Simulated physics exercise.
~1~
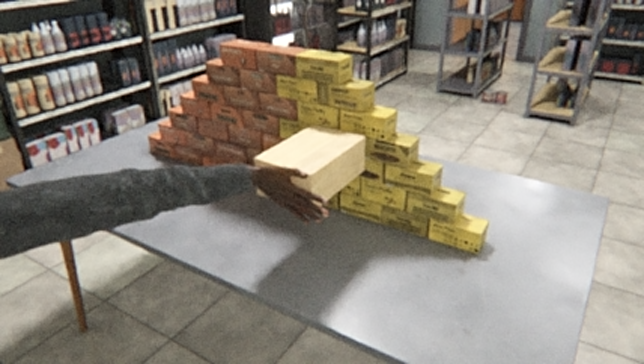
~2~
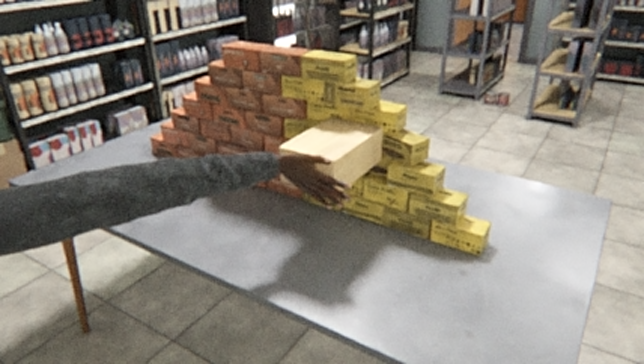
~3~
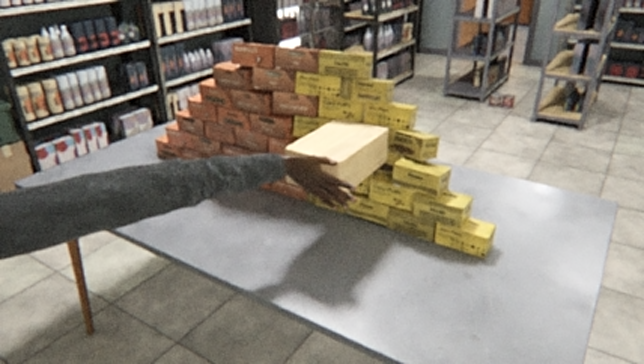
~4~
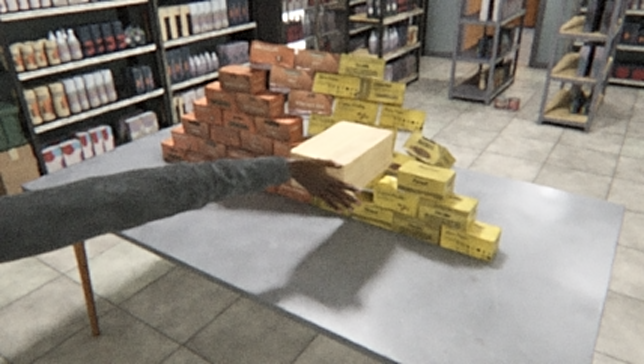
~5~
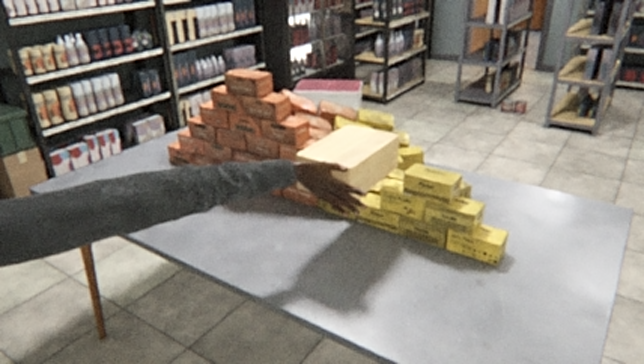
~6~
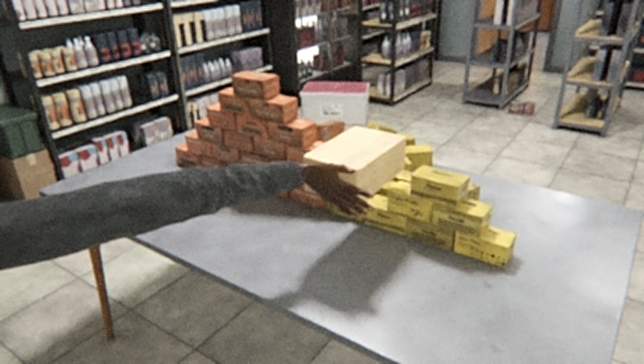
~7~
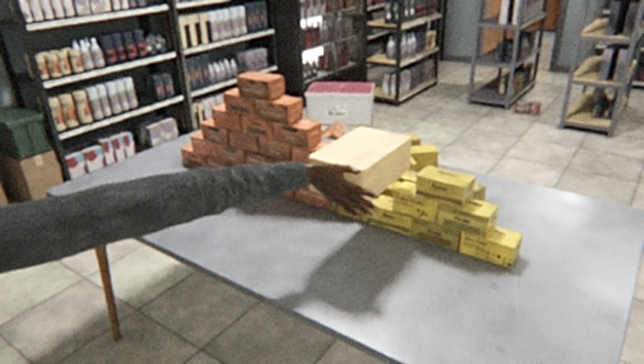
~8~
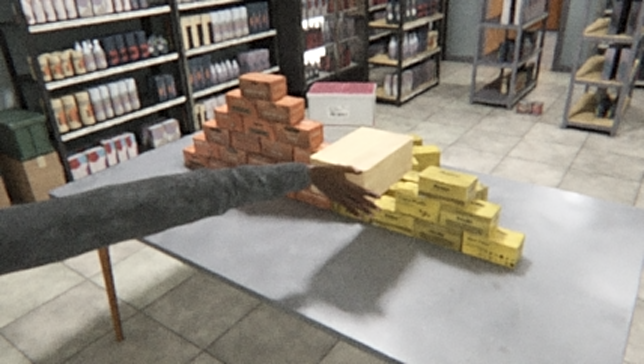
Hand pushing a wooden block into a stepped wall of orange and yellow packets, toppling its upper middle backward, both ends still stacked.
